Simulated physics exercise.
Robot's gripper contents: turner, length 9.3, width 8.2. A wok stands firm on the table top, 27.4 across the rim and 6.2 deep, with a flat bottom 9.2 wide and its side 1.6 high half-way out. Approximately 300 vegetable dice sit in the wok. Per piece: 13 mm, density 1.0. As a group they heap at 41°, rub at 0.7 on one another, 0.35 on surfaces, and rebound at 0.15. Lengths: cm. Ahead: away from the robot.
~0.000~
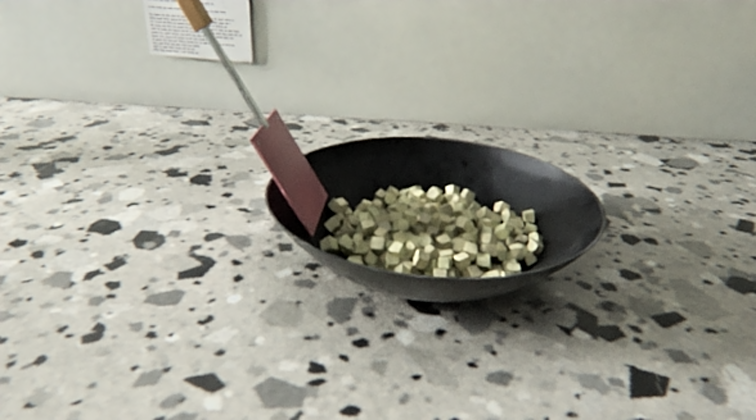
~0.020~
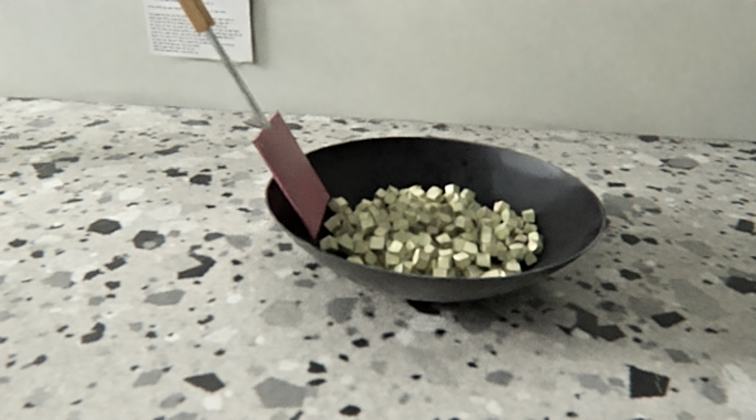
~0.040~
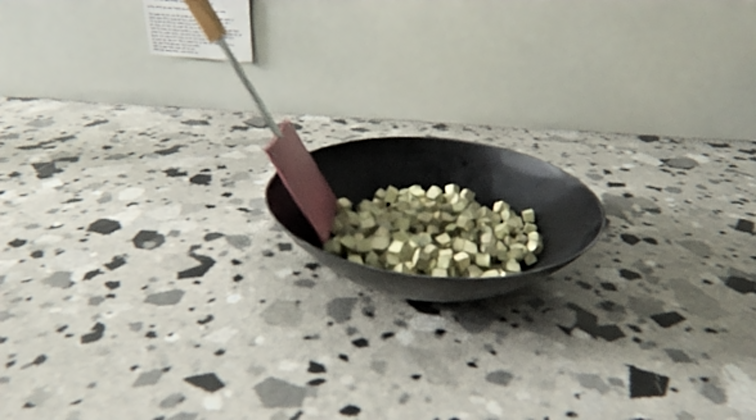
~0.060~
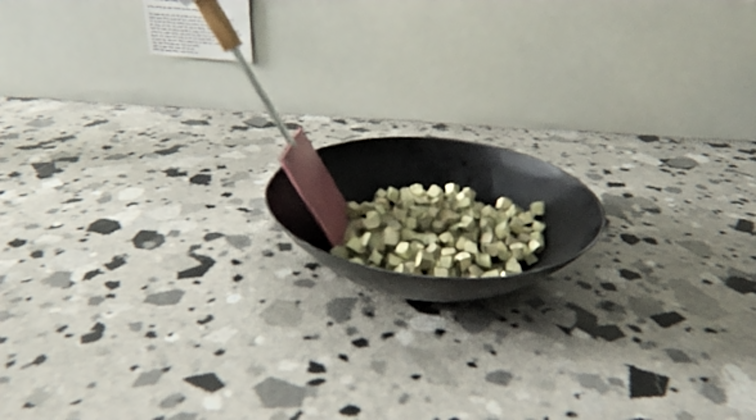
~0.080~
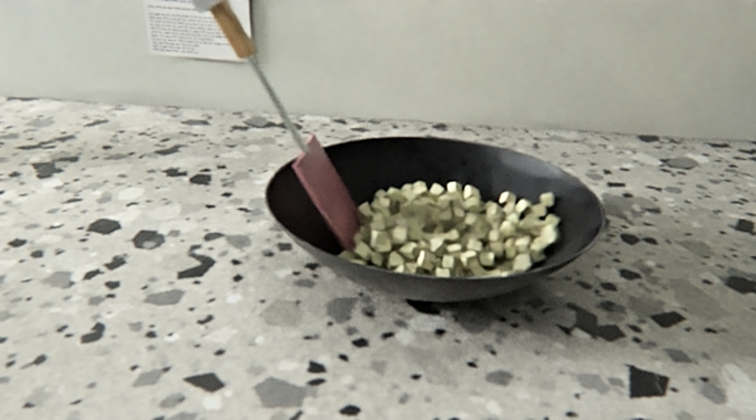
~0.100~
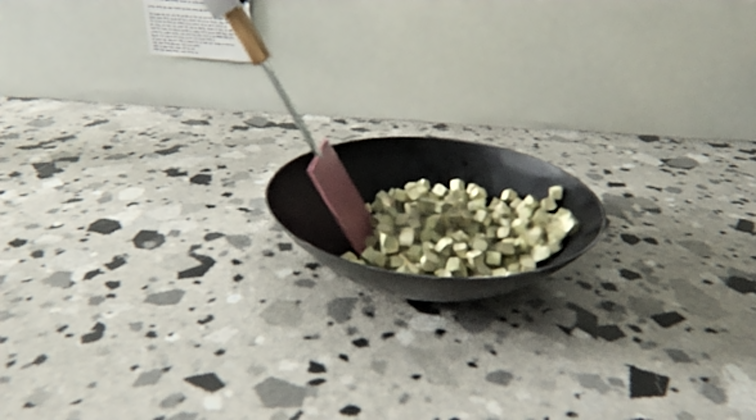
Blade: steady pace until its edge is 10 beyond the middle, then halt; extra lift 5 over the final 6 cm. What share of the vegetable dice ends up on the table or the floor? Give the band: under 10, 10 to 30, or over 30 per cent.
Over 30 per cent.
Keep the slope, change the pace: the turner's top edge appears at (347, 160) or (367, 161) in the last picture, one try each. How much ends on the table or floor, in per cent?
Close to 50 per cent in the first try and close to 55 per cent in the second.
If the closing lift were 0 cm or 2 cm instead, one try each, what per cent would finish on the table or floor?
It comes to around 45 per cent on the first try and around 50 per cent on the second.
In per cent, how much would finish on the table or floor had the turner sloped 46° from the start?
That would leave close to 40 per cent on the table or floor.
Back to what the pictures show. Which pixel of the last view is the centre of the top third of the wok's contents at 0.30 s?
I'd say close to (565, 195).
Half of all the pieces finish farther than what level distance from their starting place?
13 cm.
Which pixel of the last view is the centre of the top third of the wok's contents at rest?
The middle lies somewhere around (521, 226).
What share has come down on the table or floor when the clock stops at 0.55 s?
I'd put it at around 40 per cent.
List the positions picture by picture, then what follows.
The first frame shows the turner top edge at (263, 123), sloping 60°; upper third of the load around (431, 226), from x 330 to 535, top at y 190; 295 in the wok.
The second frame shows the turner top edge at (266, 125), sloping 60°; upper third of the load around (431, 226), from x 330 to 535, top at y 190.
The third frame shows the turner top edge at (277, 133), sloping 60°; upper third of the load around (432, 226), from x 335 to 535, top at y 190.
The fourth frame shows the turner top edge at (290, 142), sloping 60°; upper third of the load around (437, 225), from x 340 to 540, top at y 190.
The fifth frame shows the turner top edge at (304, 148), sloping 60°; upper third of the load around (455, 226), from x 345 to 555, top at y 190.
The sixth frame shows the turner top edge at (318, 153), sloping 60°; upper third of the load around (479, 224), from x 350 to 570, top at y 185; 295 in the wok.
After 0.20 s, sloping 60°, highest piece 8 above the table; 292 in the wok, 3 on the blade or in flight.
After 0.30 s, sloping 60°, highest piece 10 above the table; 261 in the wok, 1 on the table or floor, 33 on the blade or in flight.
After 0.55 s, sloping 60°, highest piece 7 above the table; 171 in the wok, 117 on the table or floor, 7 on the blade or in flight.
After 1.60 s, sloping 60°, highest piece 7 above the table; 171 in the wok, 124 on the table or floor.
In the end, 171 in the wok, 124 on the table or floor. That is 42 % on the table or floor.
